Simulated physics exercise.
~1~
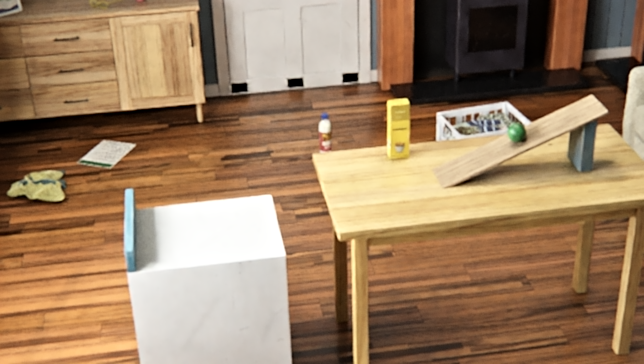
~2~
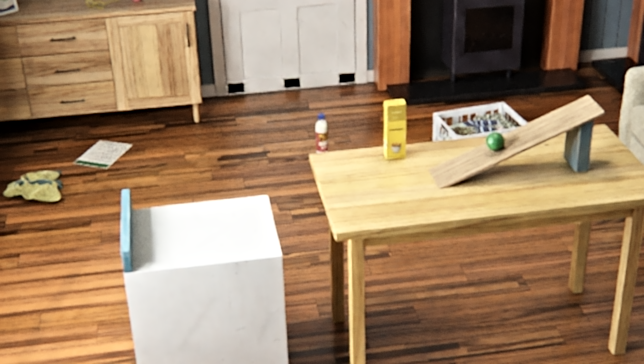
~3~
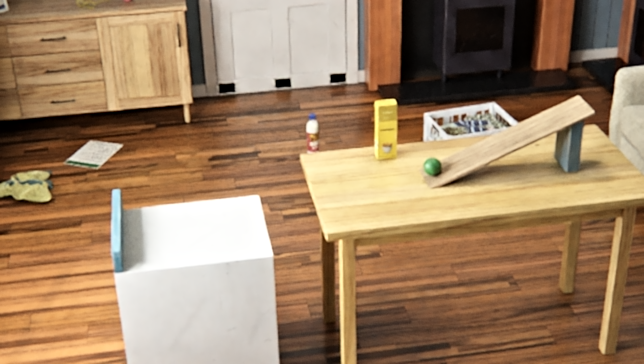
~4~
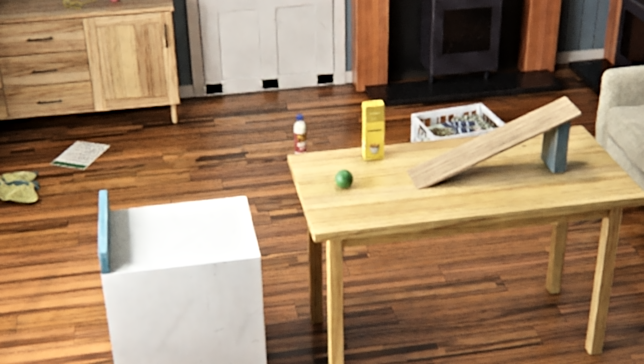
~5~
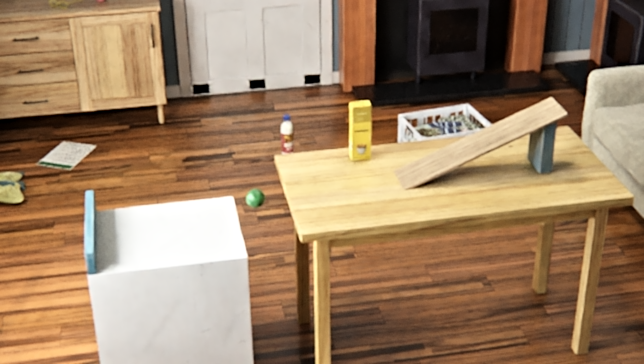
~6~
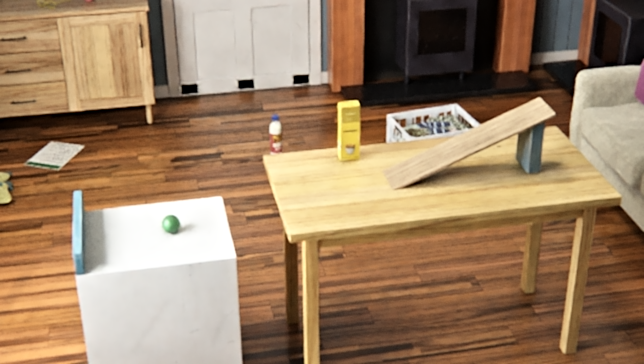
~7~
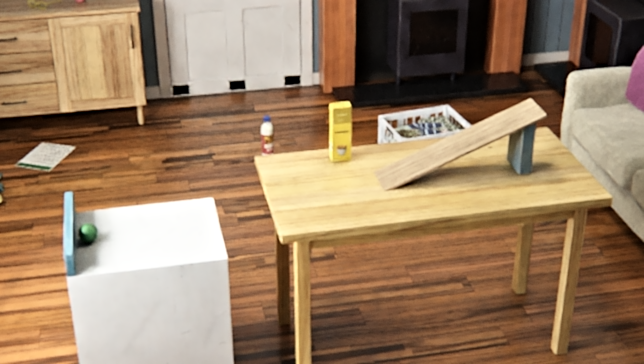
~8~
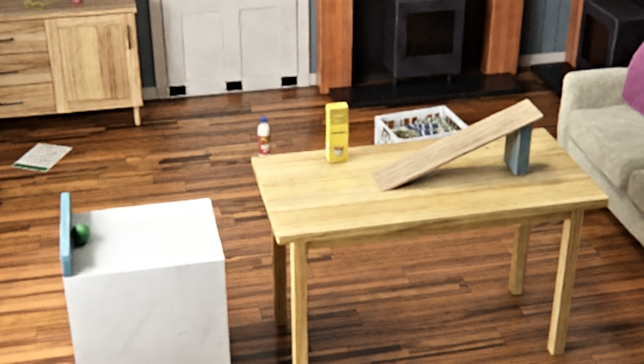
In a living room, a green ball rolling left down a ramp, crossing a gap onto a white block and stopping by its blue batten.
